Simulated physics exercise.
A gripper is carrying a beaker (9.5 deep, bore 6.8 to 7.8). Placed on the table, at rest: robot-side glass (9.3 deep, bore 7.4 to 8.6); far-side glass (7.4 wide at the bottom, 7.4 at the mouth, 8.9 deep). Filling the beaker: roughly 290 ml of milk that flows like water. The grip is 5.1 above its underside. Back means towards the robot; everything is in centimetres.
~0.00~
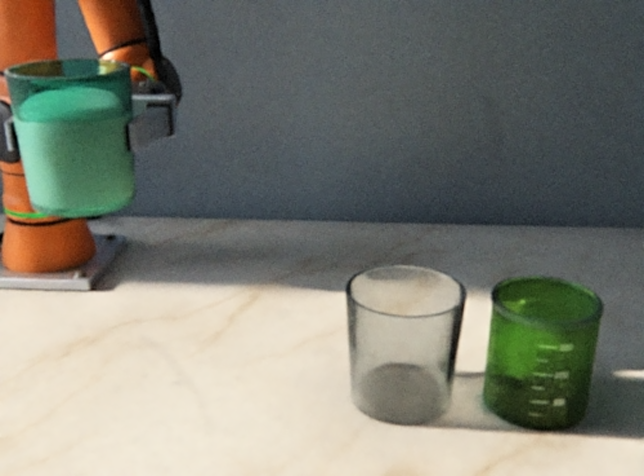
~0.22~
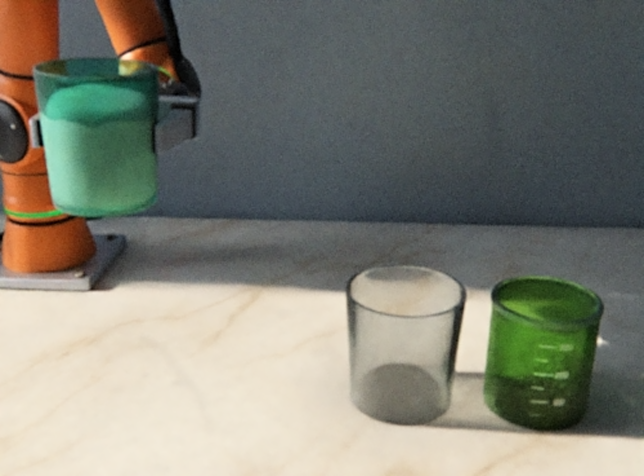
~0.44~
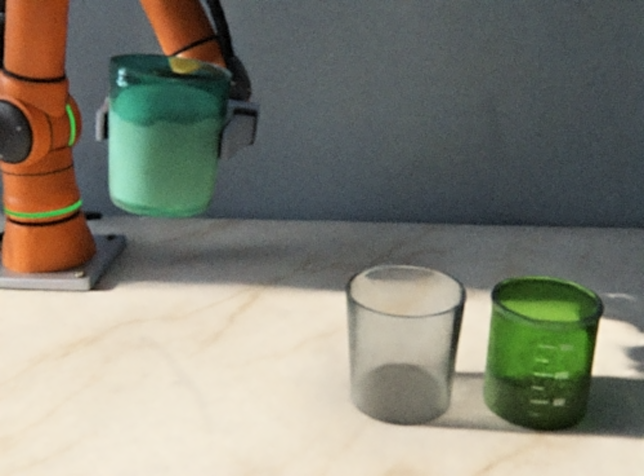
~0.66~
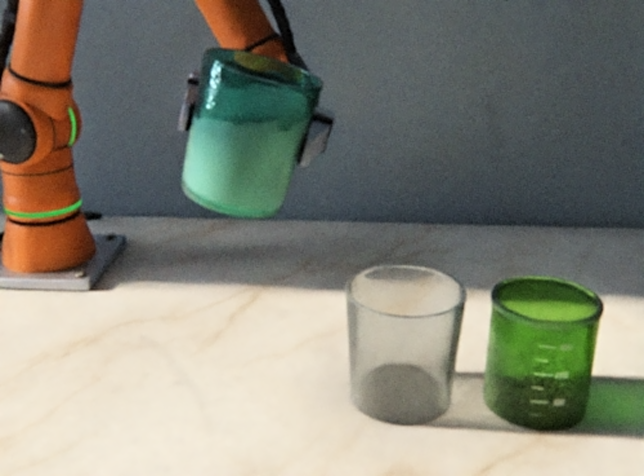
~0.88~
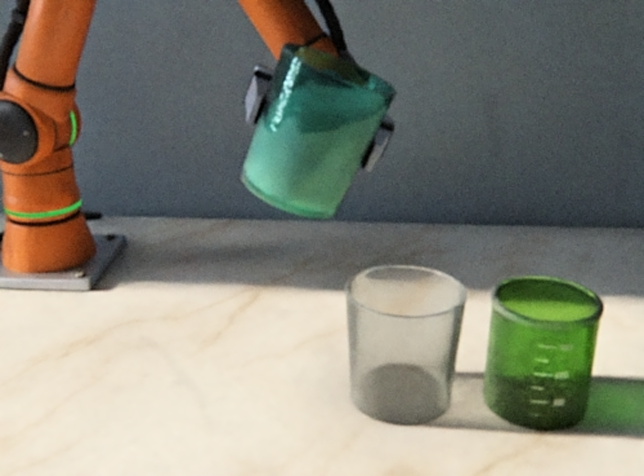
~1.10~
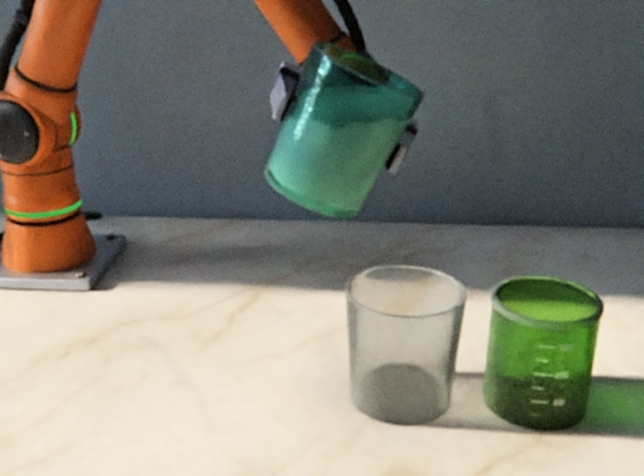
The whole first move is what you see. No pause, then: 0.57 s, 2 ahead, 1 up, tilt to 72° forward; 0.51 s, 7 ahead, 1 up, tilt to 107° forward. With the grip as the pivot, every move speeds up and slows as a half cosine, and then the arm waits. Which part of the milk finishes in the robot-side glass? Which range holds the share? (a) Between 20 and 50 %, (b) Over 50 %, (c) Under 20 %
(c) Under 20 %.
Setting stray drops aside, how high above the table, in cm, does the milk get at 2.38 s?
Max height: Around 14 cm.
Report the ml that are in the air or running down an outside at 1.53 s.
Close to 25 ml of it.
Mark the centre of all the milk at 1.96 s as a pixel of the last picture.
In the last picture, close to (489, 243).
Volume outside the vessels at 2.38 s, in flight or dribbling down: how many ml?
Estimate: Around 15 ml.
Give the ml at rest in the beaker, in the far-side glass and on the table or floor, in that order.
I'd estimate close to 0, 130 and 150 ml respectively.
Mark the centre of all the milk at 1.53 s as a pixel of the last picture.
Estimated centre sits near (374, 139).
After 1.53 s, tilted 65° forward, liquid up to 24 above the table; 260 ml in the beaker, 25 ml in the air or running down outside.
After 1.96 s, tilted 94° forward, liquid up to 44 above the table; 140 ml in the beaker, 115 ml in the far-side glass, 5 ml on the table or floor, 30 ml in the air or running down outside.
After 2.38 s, tilted 107° forward, liquid up to 65 above the table; 140 ml on the table or floor, 135 ml in the far-side glass, 15 ml in the air or running down outside.
After 3.18 s, tilted 107° forward, liquid up to 4 above the table; 155 ml on the table or floor, 130 ml in the far-side glass.
In the end, 155 ml on the table or floor, 130 ml in the far-side glass. That is 1 % in the robot-side glass.
